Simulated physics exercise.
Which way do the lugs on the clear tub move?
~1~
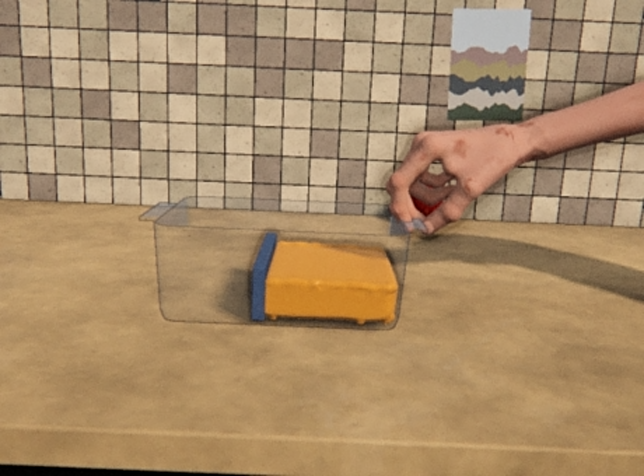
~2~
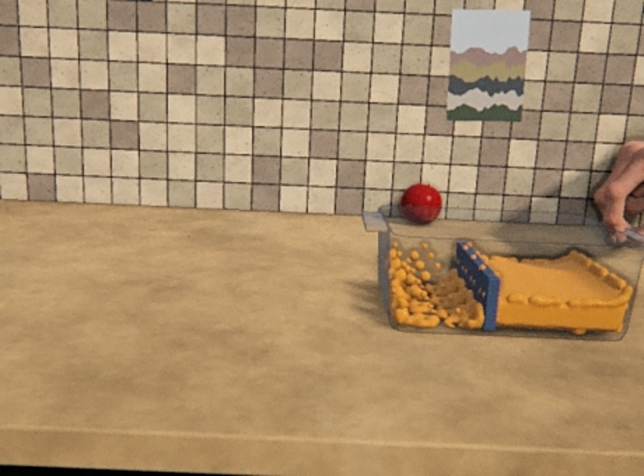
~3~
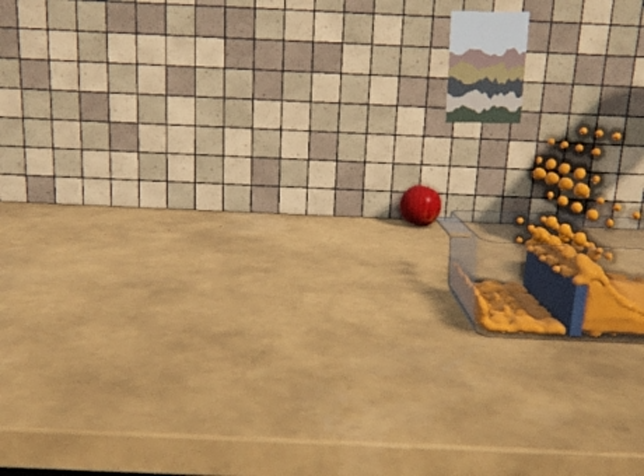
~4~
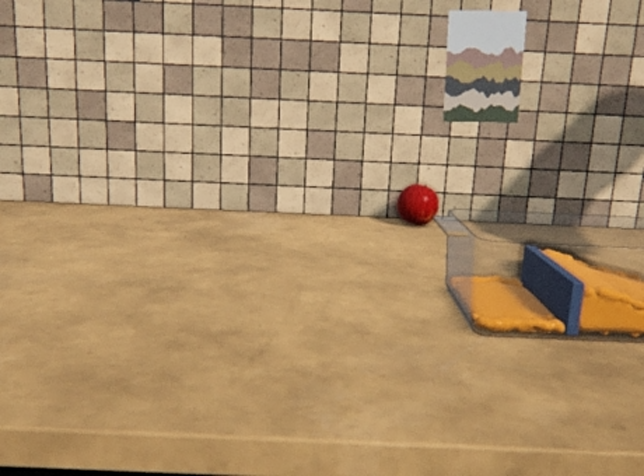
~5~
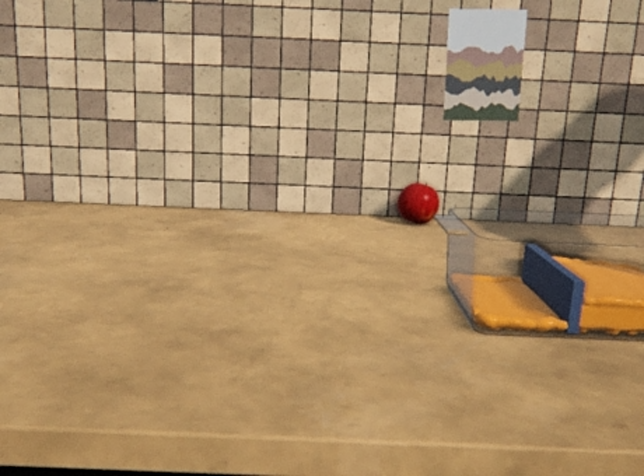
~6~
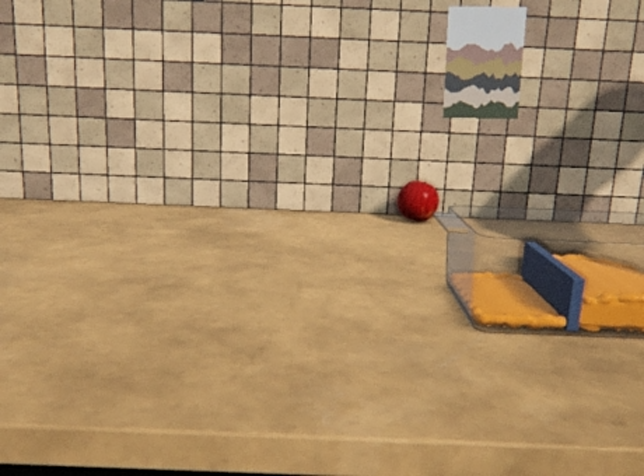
The lugs move to the right along with the tub.
A hand pulls a tub right, and splashing juice settles on both sides of its divider.
